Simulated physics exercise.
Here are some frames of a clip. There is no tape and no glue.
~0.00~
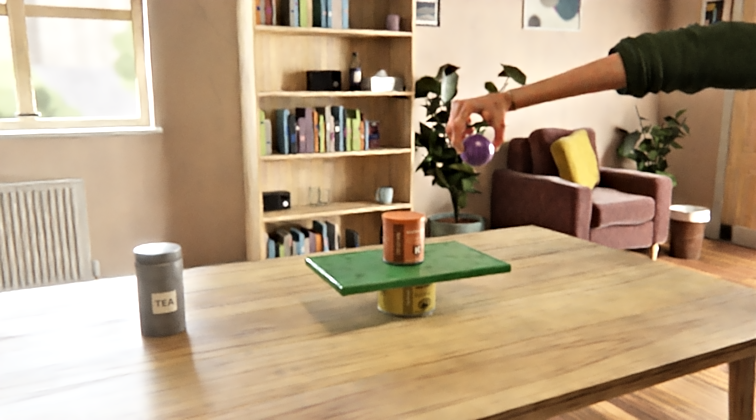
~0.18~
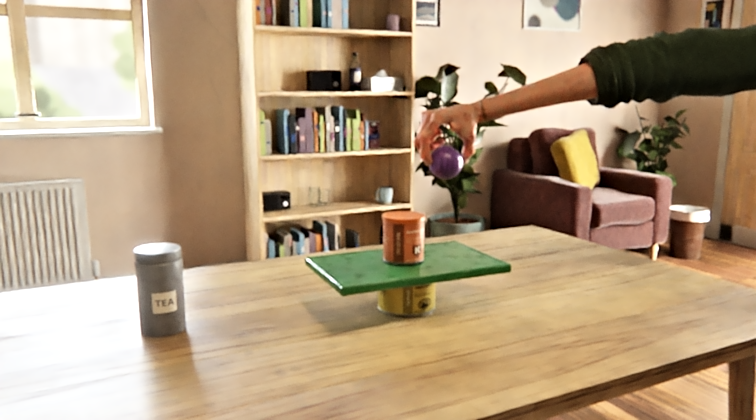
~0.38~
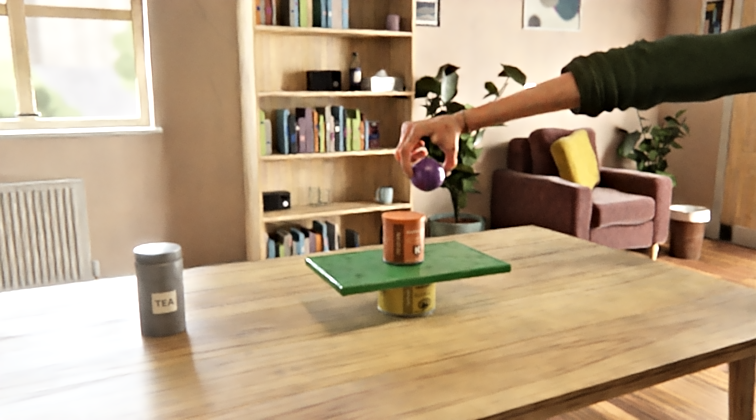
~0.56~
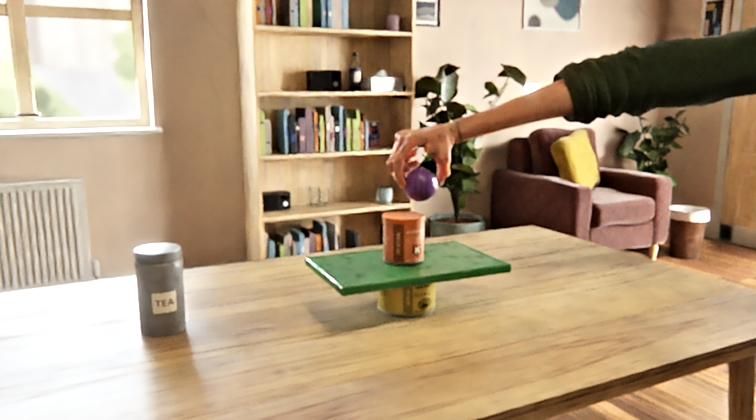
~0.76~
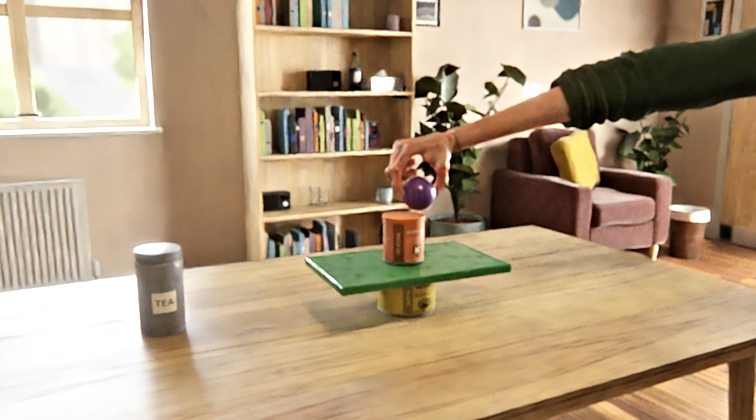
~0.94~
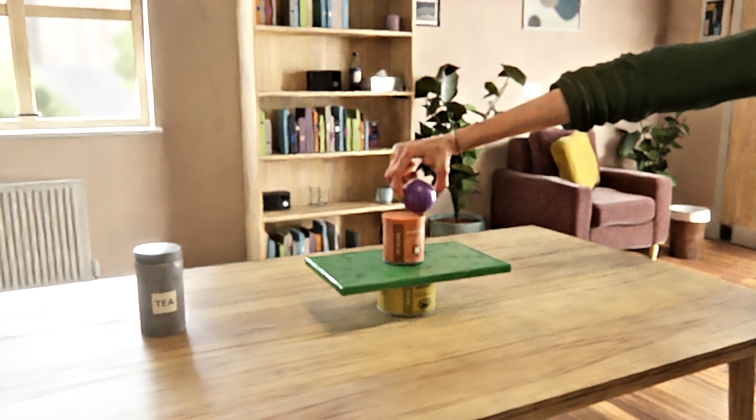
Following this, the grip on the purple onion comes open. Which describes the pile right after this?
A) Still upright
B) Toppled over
A.
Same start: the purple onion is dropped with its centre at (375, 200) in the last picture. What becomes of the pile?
Result: Pile toppled.
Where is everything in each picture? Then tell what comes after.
The first picture shows coming down; purple onion (477, 150); grey jar (161, 289).
The second picture shows coming down; purple onion (446, 162).
The third picture shows coming down; purple onion (427, 175); grey jar (161, 289).
The fourth picture shows coming down; purple onion (420, 184).
The fifth picture shows in place under the hand; purple onion (418, 194); grey jar (161, 289).
The sixth picture shows in place under the hand; purple onion (418, 196).
By 1.14 s, all is still.
By 1.44 s, purple onion resting near (418, 197).
When it is over (2.0 s), all 5 as before. End places, in pixels of the last picture, purple onion near (418, 197). The pile keeps its balance.
